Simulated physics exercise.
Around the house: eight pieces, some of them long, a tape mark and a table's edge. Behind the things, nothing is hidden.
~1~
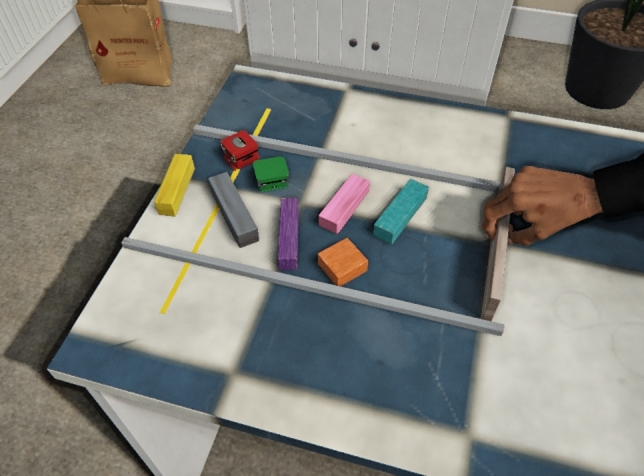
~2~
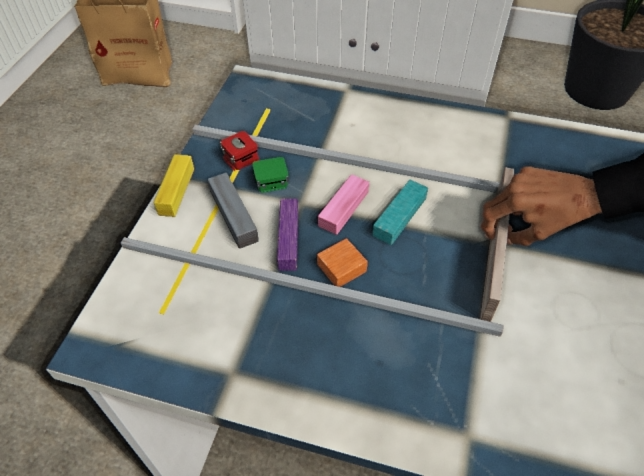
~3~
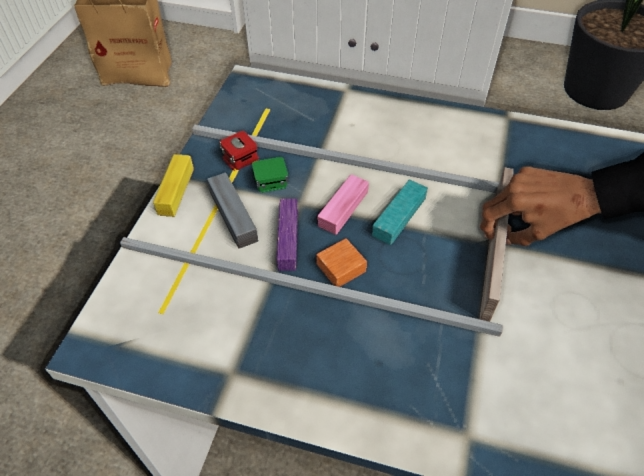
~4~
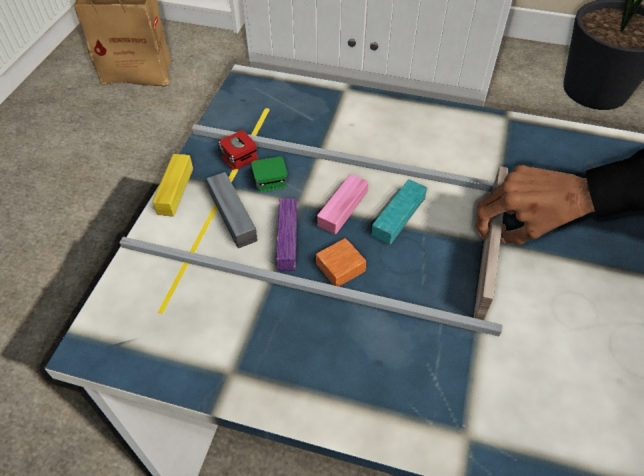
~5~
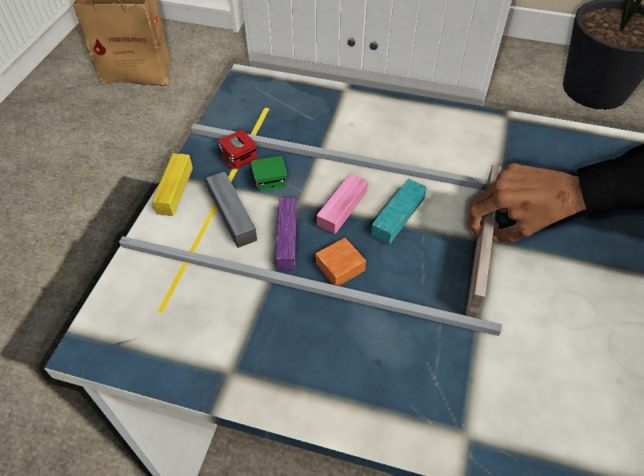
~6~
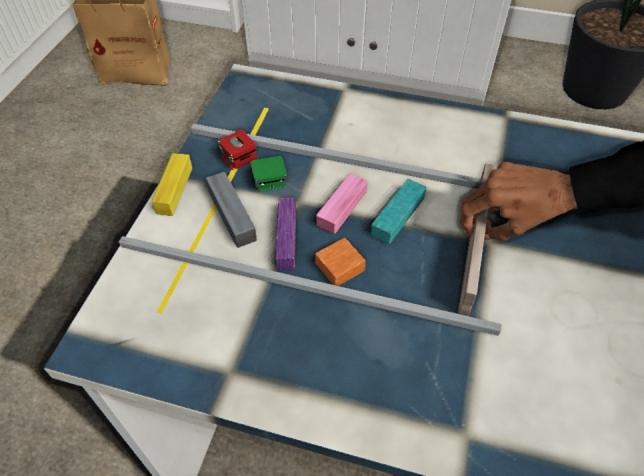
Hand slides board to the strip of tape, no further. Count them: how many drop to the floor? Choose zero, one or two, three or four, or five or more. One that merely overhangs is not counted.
One or two.
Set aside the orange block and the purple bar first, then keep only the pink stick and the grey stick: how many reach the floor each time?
Falls come to 1 the first time and 0 the other time.
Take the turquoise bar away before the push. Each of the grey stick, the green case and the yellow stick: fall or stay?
The grey stick stays on, the green case stays on, the yellow stick comes down.
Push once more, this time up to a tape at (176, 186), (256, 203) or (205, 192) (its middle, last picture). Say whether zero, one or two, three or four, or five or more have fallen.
In turn: More than four; none at all; either three or four.
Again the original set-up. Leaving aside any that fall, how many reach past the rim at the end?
The figure is 1.
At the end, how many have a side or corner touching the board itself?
Looks like 2 of them, all told.
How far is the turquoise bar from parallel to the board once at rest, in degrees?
It sits some 0° out of line.
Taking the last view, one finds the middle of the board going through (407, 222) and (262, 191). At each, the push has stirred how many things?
So 1, and at the other place 8.
Soon after, none off yet; yellow stick at rest near (173, 184); red case at rest near (238, 151); grey stick at rest near (231, 208).
Then, none off yet; yellow stick at rest near (173, 184); red case moving near (234, 148); grey stick moved a little near (213, 207).
At rest, the number that fall off is one or two; fallen, grey stick and yellow stick.
